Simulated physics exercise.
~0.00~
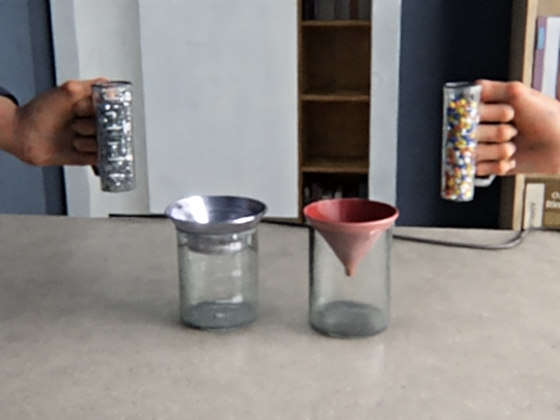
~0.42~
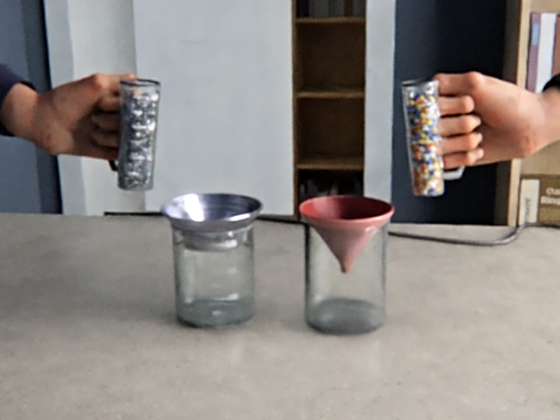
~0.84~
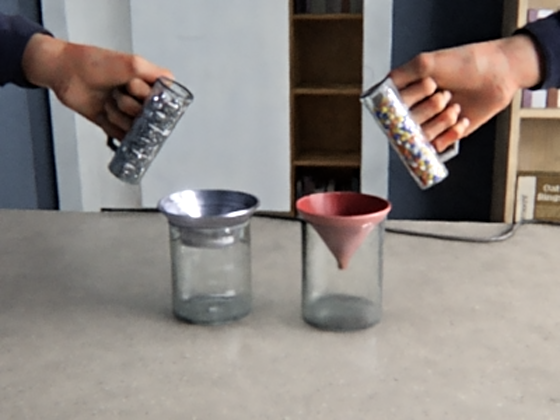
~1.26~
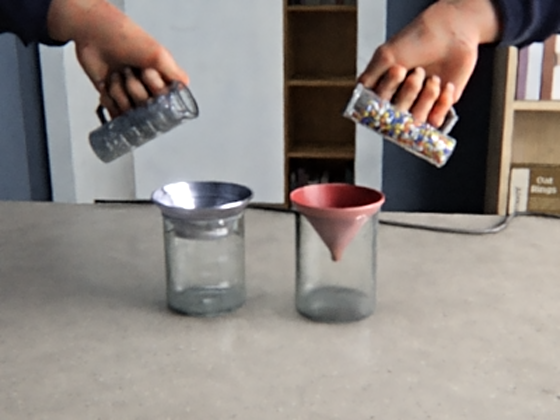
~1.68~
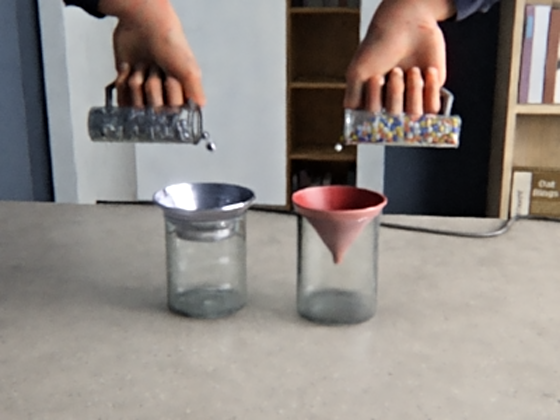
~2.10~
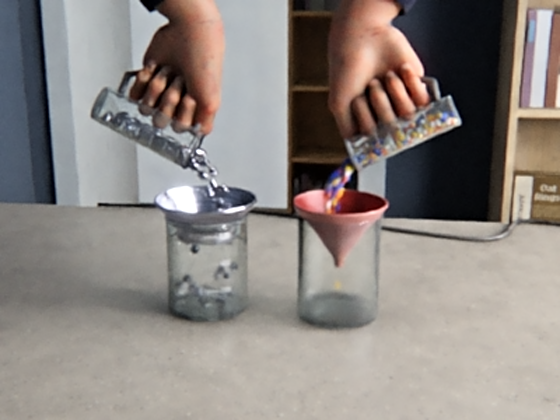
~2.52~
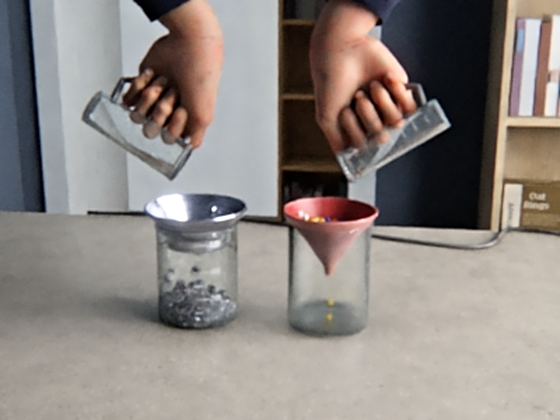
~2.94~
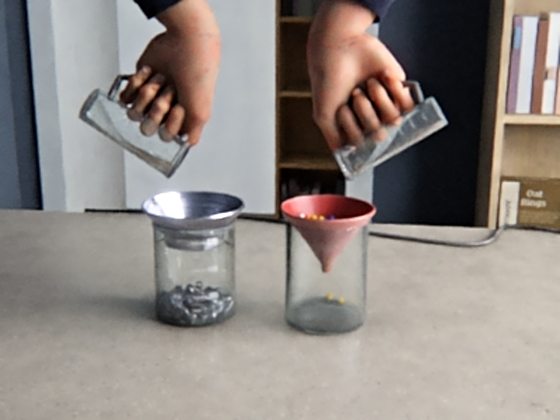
Two hands tipped clear cups of small loose pieces over funnels set in glass jars; the silvery ones on the left ran through into their jar, while the colourful ones mostly stuck in the red funnel, with just a few dropping below.
